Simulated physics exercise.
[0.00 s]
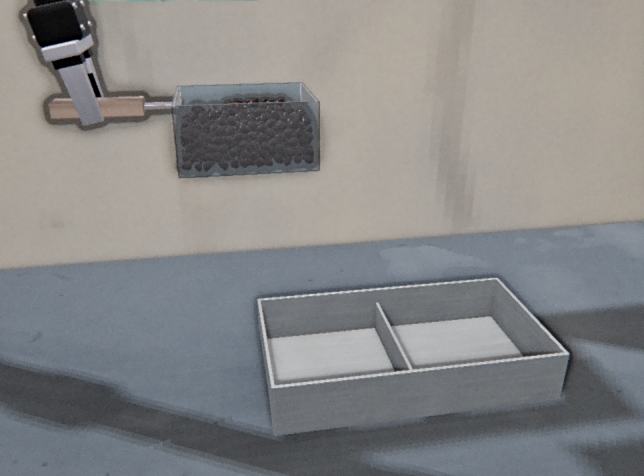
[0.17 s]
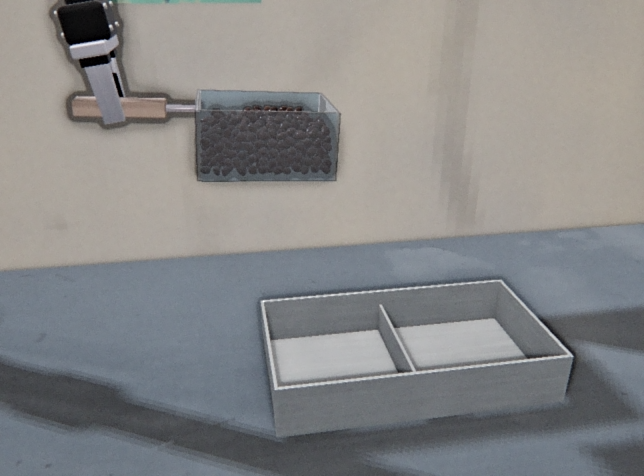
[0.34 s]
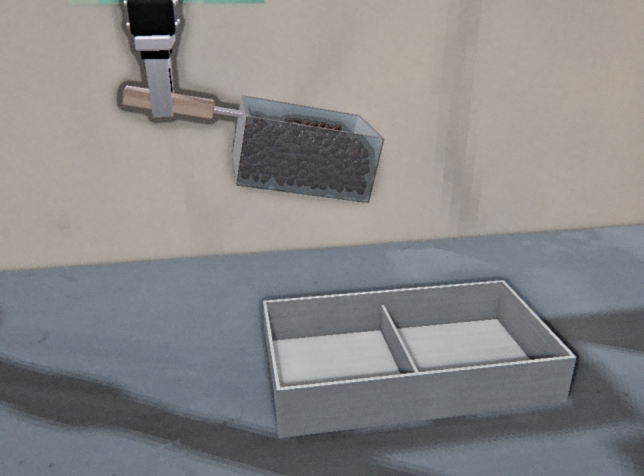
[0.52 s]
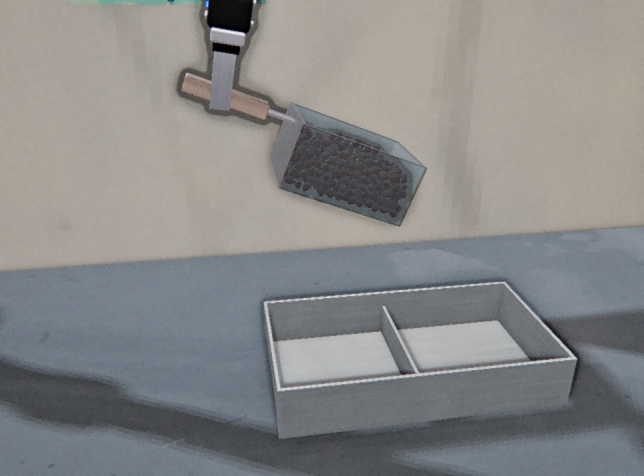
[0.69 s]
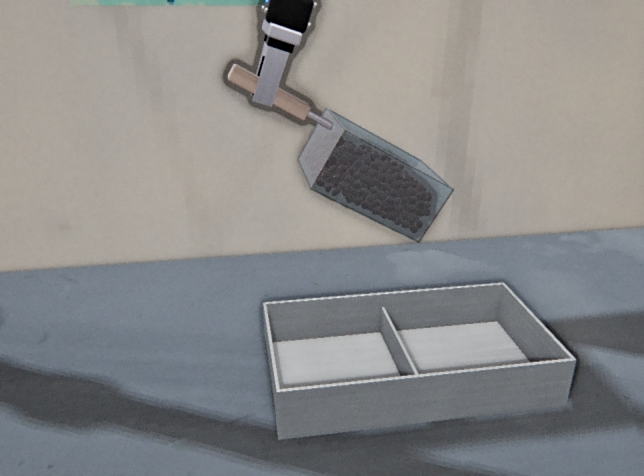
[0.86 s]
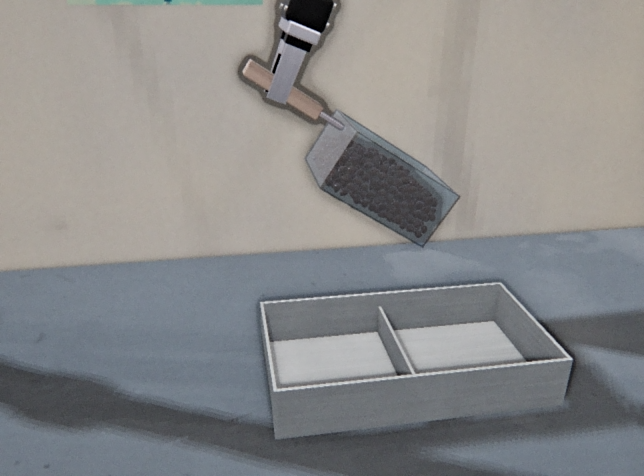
A clear box filled with dark brown beans, held by a black and silver robot gripper on its wooden handle, hangs before a beige wall, viewed from the side and slightly above. Below it, a pale grey tray with one divider sits on a blue-grey tabletop crossed by dark bands. The gripper carries the box rightward, tilting its right end steadily downward, then slows, while the view stays nearly still.
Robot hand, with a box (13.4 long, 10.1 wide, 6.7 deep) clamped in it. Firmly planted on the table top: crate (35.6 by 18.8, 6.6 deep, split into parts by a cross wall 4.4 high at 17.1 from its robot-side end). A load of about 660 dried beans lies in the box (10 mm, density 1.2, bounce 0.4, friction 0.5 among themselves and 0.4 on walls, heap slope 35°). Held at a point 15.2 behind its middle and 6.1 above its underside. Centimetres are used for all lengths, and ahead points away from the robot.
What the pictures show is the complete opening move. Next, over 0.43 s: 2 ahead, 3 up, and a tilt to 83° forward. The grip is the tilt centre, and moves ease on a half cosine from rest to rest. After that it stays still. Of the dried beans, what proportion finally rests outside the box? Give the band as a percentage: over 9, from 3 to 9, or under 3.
Over 9 %.
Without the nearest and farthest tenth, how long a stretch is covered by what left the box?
Length: Near 8 cm.
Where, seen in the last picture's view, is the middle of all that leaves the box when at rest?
About (371, 373).
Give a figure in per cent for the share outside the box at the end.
About 45 %.
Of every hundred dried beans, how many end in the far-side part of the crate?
I'd put it at about 0 per cent.
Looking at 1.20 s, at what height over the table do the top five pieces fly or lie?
32 cm, more or less.
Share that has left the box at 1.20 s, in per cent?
0 %.
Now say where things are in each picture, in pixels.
The first frame shows box floor at (247, 155), level; upper third of the load around (247, 118), from x 185 to 310, top at y 100; 663 in the box.
The second frame shows box floor at (264, 162), tilted 3° forward; upper third of the load around (258, 126), from x 205 to 330, top at y 110.
The third frame shows box floor at (298, 175), tilted 11° forward; upper third of the load around (286, 139), from x 240 to 365, top at y 120.
The fourth frame shows box floor at (333, 188), tilted 22° forward; upper third of the load around (318, 152), from x 280 to 405, top at y 130.
The fifth frame shows box floor at (357, 197), tilted 30° forward; upper third of the load around (343, 160), from x 310 to 430, top at y 135.
The sixth frame shows box floor at (363, 199), tilted 33° forward; upper third of the load around (351, 161), from x 315 to 435, top at y 135; 663 in the box.
After 1.03 s, tilted 50° forward, highest piece 31 above the table; 663 in the box.
After 1.20 s, tilted 78° forward, highest piece 32 above the table; 663 in the box.
After 1.49 s, tilted 83° forward, highest piece 31 above the table; 581 in the box, 36 in the robot-side part, 1 in the far-side part, 45 in flight or on a rim.
After 2.54 s, tilted 83° forward, highest piece 31 above the table; 381 in the box, 267 in the robot-side part, 15 in the far-side part.
At rest, 381 in the box, 267 in the robot-side part, 15 in the far-side part. That is 43 % outside the box.
